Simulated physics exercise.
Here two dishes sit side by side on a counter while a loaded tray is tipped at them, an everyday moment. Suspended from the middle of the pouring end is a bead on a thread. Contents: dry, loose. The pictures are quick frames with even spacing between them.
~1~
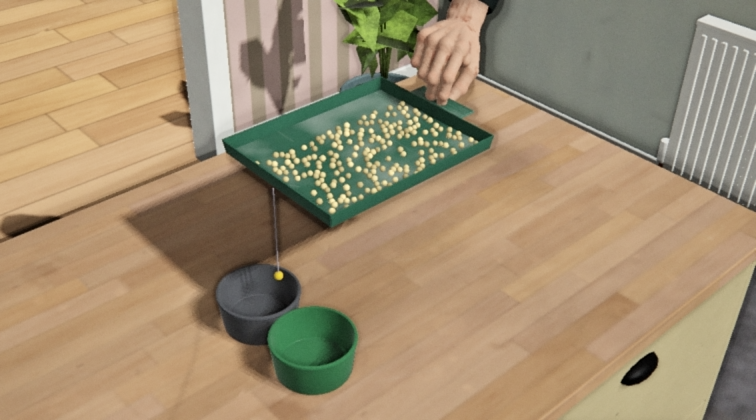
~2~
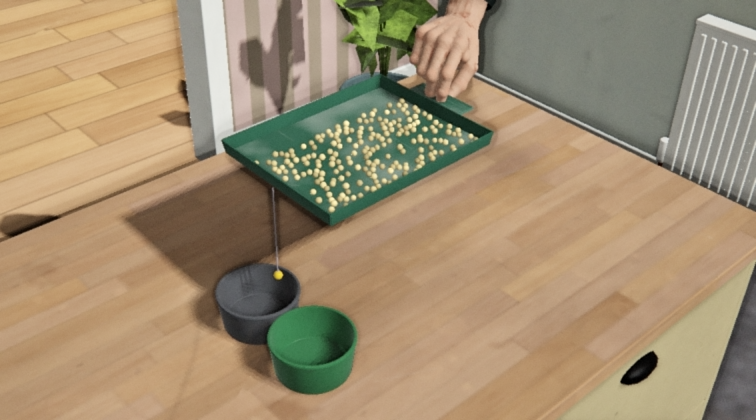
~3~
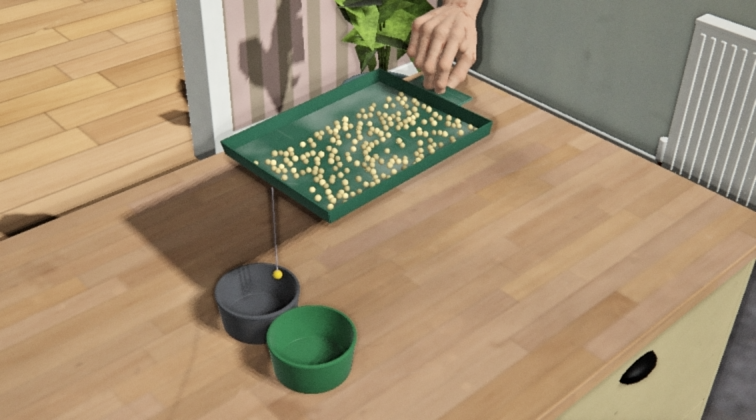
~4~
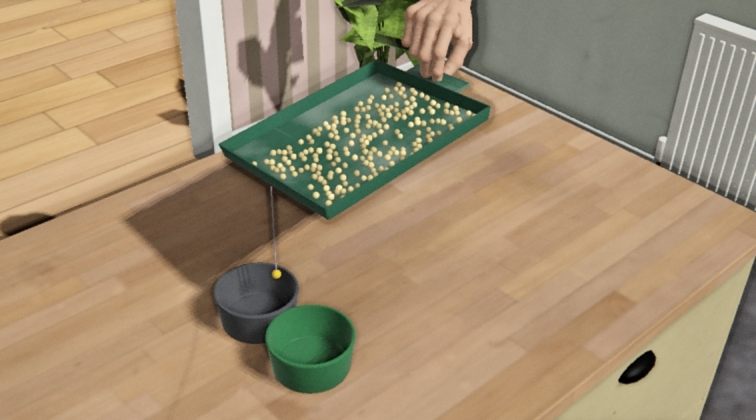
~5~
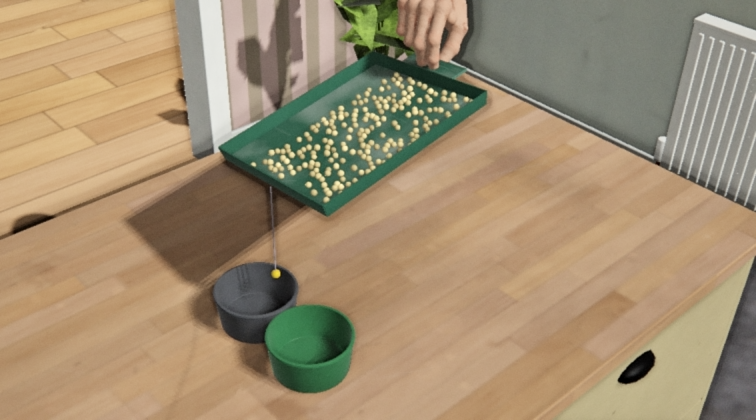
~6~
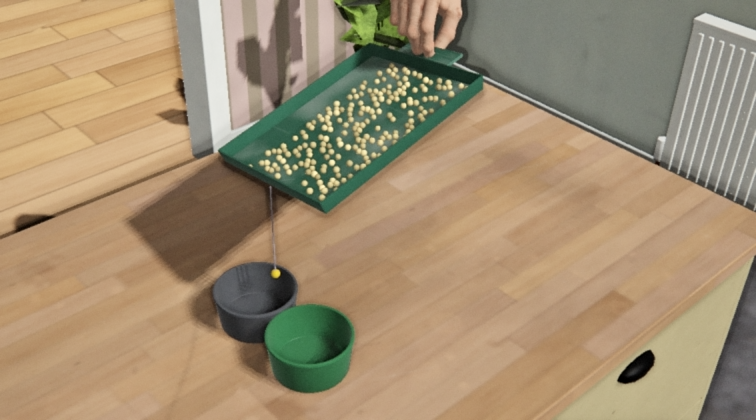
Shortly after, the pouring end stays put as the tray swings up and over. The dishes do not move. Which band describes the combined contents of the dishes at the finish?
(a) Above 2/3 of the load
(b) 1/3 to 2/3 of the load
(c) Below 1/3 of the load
Below 1/3 of the load (c).
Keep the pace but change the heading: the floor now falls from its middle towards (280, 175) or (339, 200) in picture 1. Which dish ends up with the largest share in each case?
Going by the two tries in order: The left-placed dish, then the right-placed dish.
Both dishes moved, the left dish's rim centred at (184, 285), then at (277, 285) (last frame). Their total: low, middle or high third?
Below one third; under a third.
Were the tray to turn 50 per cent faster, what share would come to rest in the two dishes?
Estimate: Around 0%.
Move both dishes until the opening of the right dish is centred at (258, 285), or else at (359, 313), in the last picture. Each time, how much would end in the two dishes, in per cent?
The first try gives 60 per cent, the second 0 per cent.
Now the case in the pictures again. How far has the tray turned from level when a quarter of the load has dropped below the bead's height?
About 90° of tilt.
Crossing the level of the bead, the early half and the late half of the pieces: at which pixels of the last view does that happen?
The opening half passes (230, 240), the closing half (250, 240).
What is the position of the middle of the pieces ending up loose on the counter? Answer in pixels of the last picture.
Estimate: About (223, 274).
Just after the last frame, tray tipped steeply; the larger part on the tray; just a few outside both; about a tenth in the air.
A moment on, tray tipped past a quarter turn; roughly two thirds on the tray; roughly a quarter outside both; just a few in the air.
Further on, tray tipped past a quarter turn; about a tenth in the left dish; the larger part outside both.
When it is over, tray tipped past a quarter turn; not one in the right dish; about a tenth in the left dish; the larger part outside both.
